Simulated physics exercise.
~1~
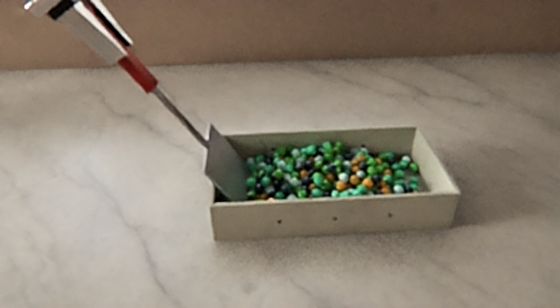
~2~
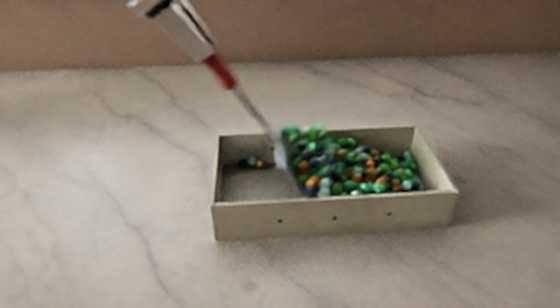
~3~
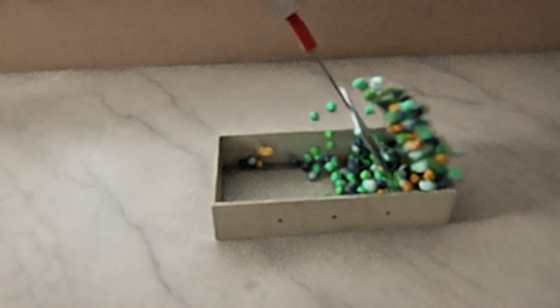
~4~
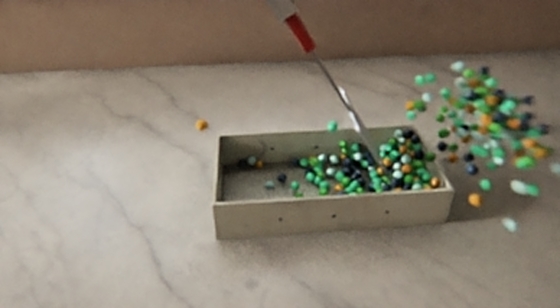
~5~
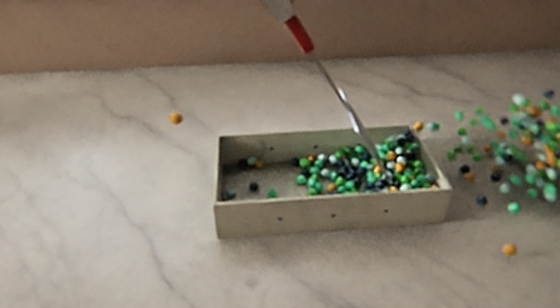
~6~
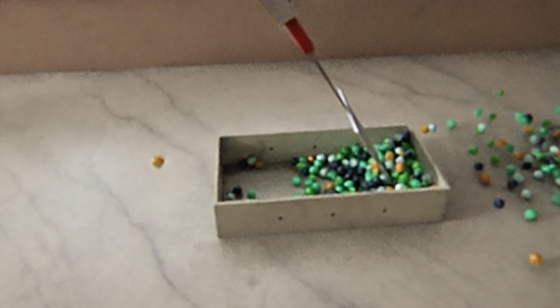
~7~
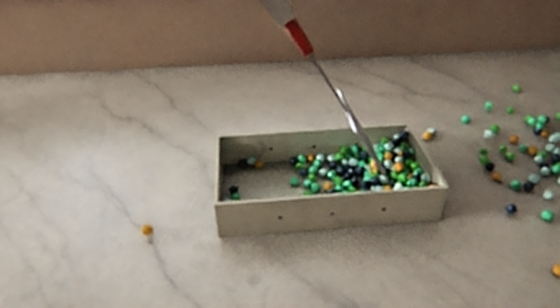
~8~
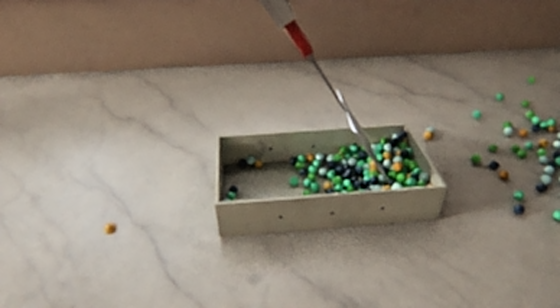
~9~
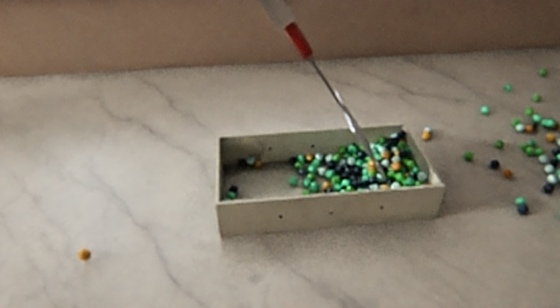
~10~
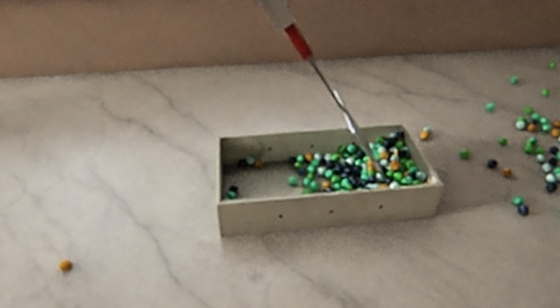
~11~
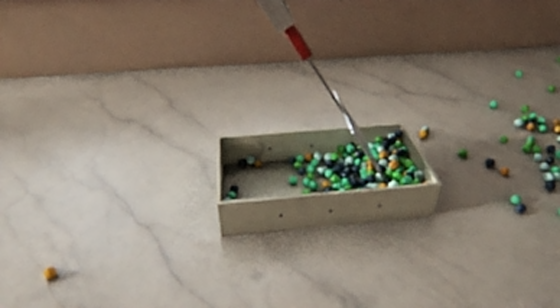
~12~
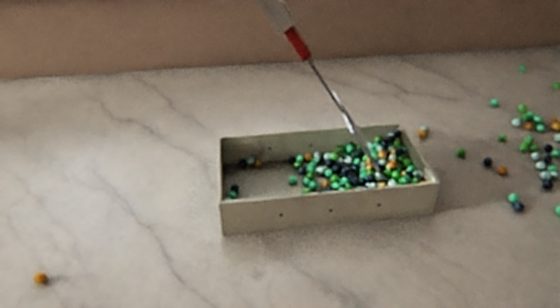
Small round sweets in green, orange, black and white fill a shallow, pale rectangular trough on a grey marbled surface, seen from slightly above, with a plain brownish wall behind. A turner with a flat metal blade and a red band on its handle dips into the left end, then sweeps right, piling the sweets up. A dense cluster flies over the right end and scatters across the surface, while a lone orange one travels away to the lower left. The blade stops towards the right, and many sweets remain heaped around it, with a few at the left end.
